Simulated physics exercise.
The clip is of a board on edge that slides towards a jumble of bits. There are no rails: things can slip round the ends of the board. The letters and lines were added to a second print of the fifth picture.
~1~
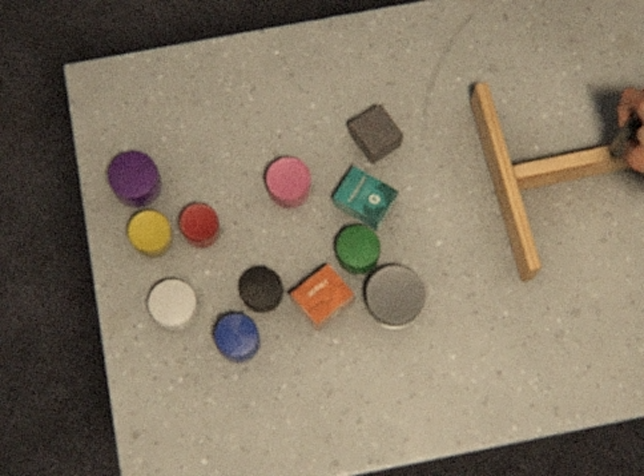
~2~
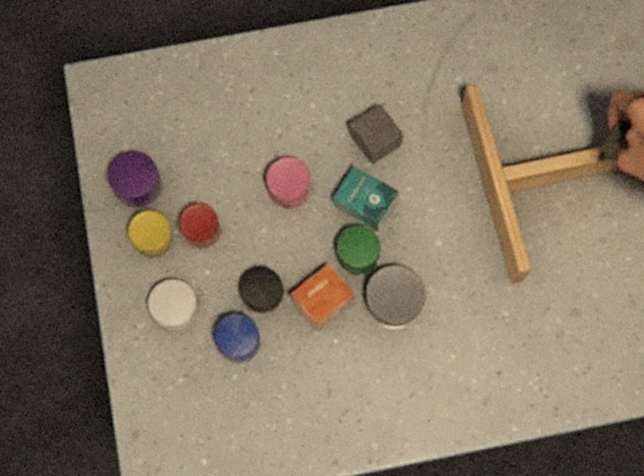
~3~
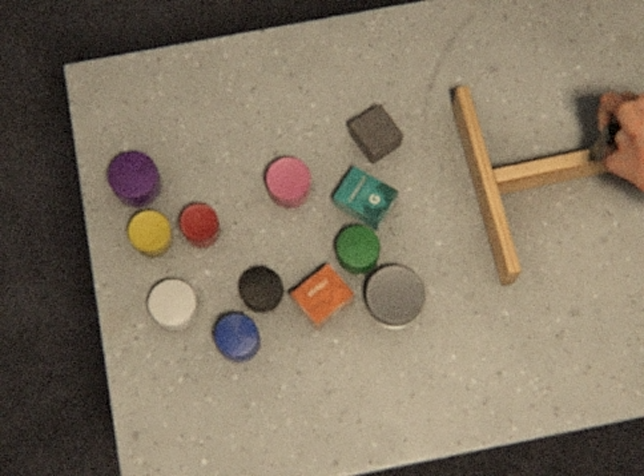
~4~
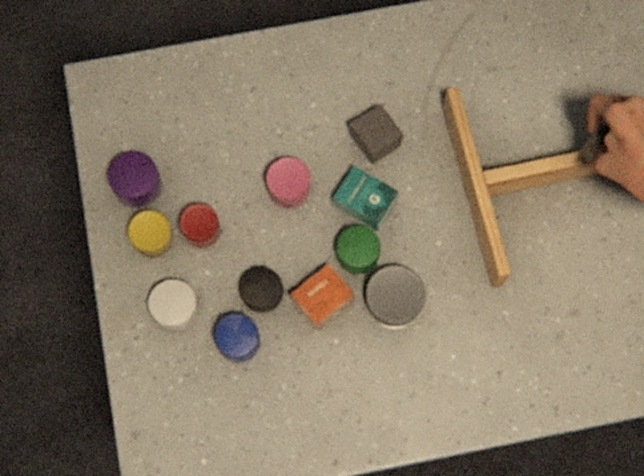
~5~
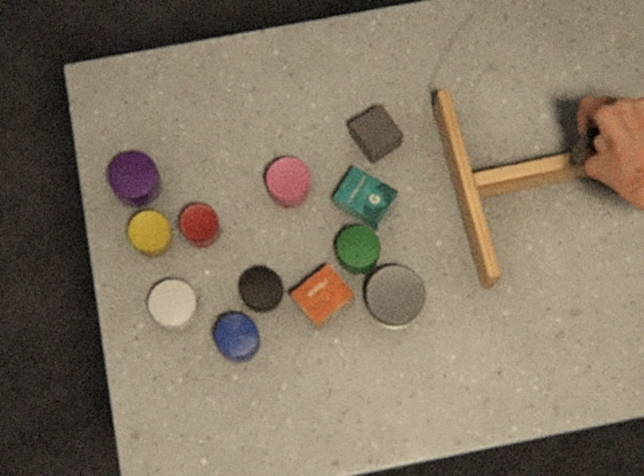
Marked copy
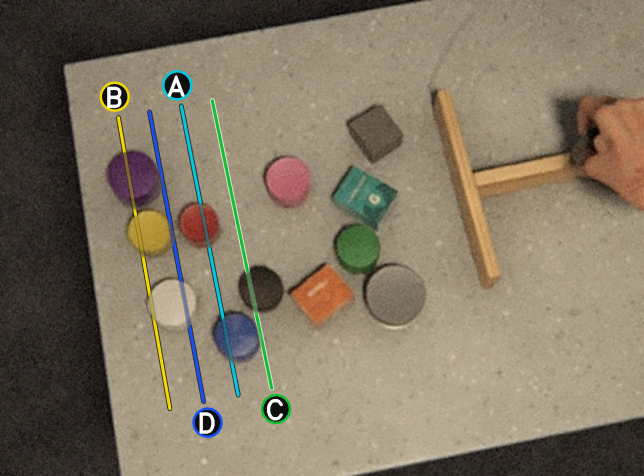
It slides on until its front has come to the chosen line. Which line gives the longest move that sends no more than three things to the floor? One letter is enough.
At D, and not beyond.
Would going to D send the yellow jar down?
By then, yes.
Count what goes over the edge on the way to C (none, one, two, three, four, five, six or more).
By then, none.
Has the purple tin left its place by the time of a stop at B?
Yes.
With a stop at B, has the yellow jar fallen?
Yes.
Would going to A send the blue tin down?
No.
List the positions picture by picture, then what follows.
Orange packet (323, 298); red tub (200, 226); purple tin (135, 180), in the first frame.
Board (498, 175); pink jar (289, 183), in the second frame.
Board (488, 177); blue tin (237, 339), in the third frame.
Board (478, 179); white tin (173, 306), in the fourth frame.
Board (469, 181); black tin (262, 290); turquoise packet (366, 198); yellow jar (151, 235), in the fifth frame.
On the marked copy, A at (209, 244); B at (143, 257); C at (241, 238); D at (175, 251).
Taking D. A third of the way, board (363, 201); grey block (319, 143); black tin (247, 288).
Two thirds of the way, board (256, 221); yellow jar (133, 233); white tin (156, 306).
When it is over, board (176, 236); purple tin over the edge; yellow jar over the edge; three fallen.
As for the rest, A is within the limit but short; B drops six; C is within the limit but short.
